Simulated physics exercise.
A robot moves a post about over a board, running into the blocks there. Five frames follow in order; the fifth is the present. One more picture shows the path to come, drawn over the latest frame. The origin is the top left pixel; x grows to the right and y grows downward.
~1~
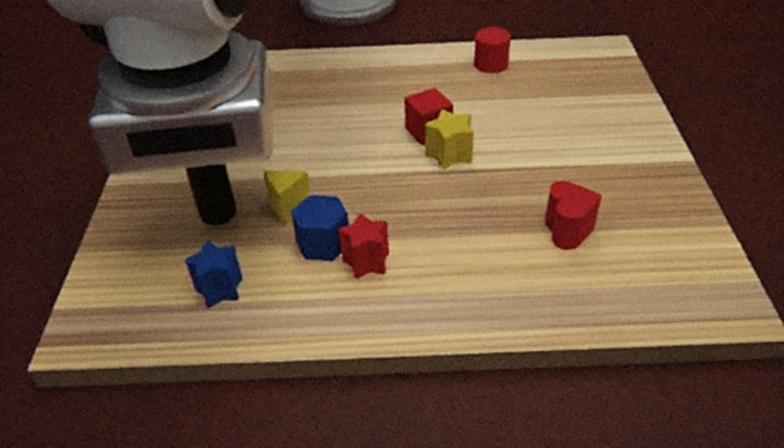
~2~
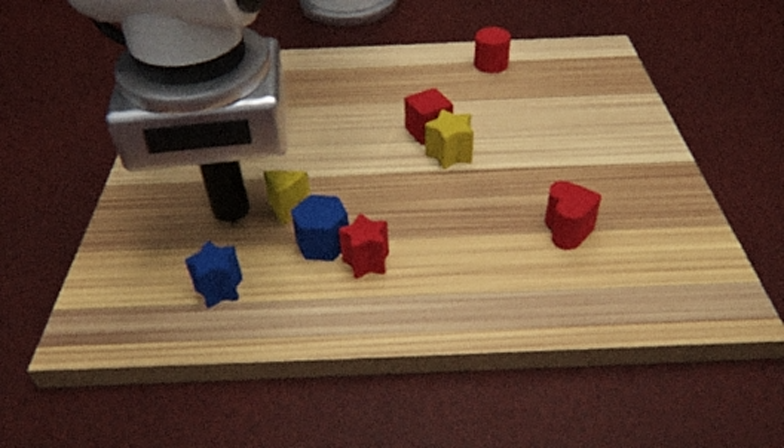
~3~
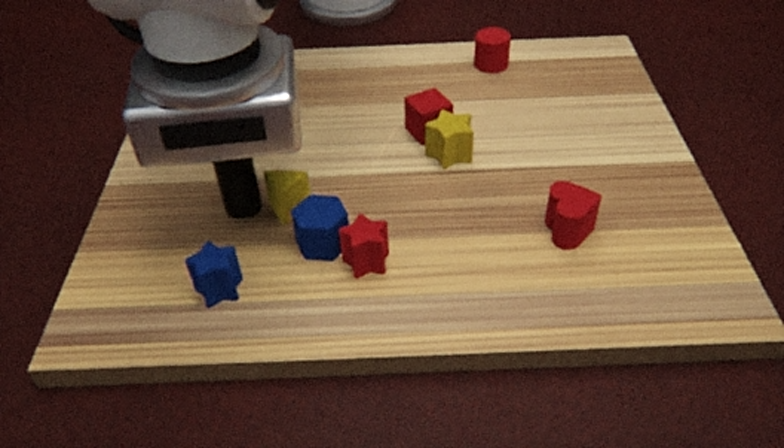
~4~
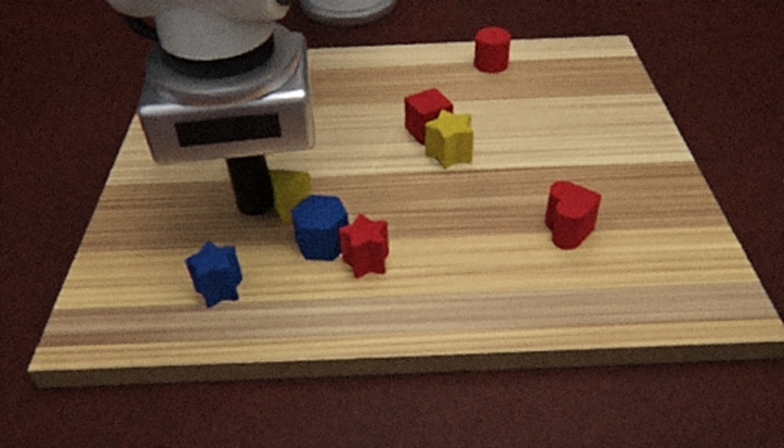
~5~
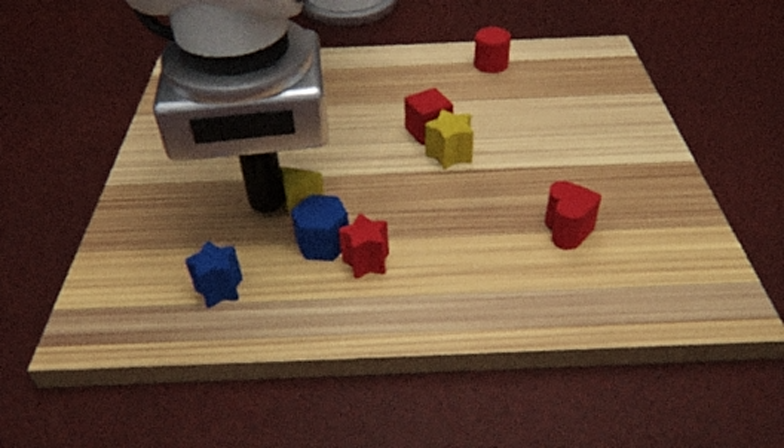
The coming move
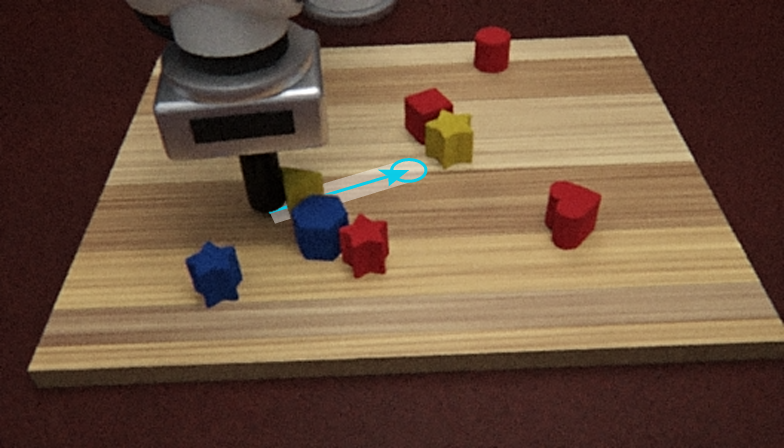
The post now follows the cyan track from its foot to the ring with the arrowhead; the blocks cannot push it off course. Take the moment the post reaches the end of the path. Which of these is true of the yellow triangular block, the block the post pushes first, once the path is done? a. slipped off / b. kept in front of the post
The one that fits is a, slipped off.
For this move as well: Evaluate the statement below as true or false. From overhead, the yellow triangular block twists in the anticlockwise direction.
The statement is false.
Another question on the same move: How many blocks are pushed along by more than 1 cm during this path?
It should be one, as far as I can tell.
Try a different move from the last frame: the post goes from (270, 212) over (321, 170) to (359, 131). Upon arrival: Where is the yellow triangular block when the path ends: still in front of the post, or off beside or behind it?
Most likely the yellow triangular block slides off.
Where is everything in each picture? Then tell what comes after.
In the first frame, tip of the post (218, 213), middles of tops, yellow triangular block (283, 177), yellow star (451, 123).
In the second frame, post (231, 210), nothing pushed.
In the third frame, post (244, 207), nothing pushed.
In the fourth frame, post (256, 204), nothing pushed.
In the fifth frame, post (268, 201), yellow triangular block (297, 176), yellow star (451, 123).
The line goes in a line from (270, 212) to (409, 170).
The first path, step by step. One third of the way, post (318, 186); yellow triangular block (347, 167), turned 35° clockwise.
Two thirds of the way, post (364, 172); yellow triangular block (388, 163), turned 60° clockwise.
At the end, post (408, 159); yellow triangular block (400, 163), turned 85° clockwise; yellow star unmoved.
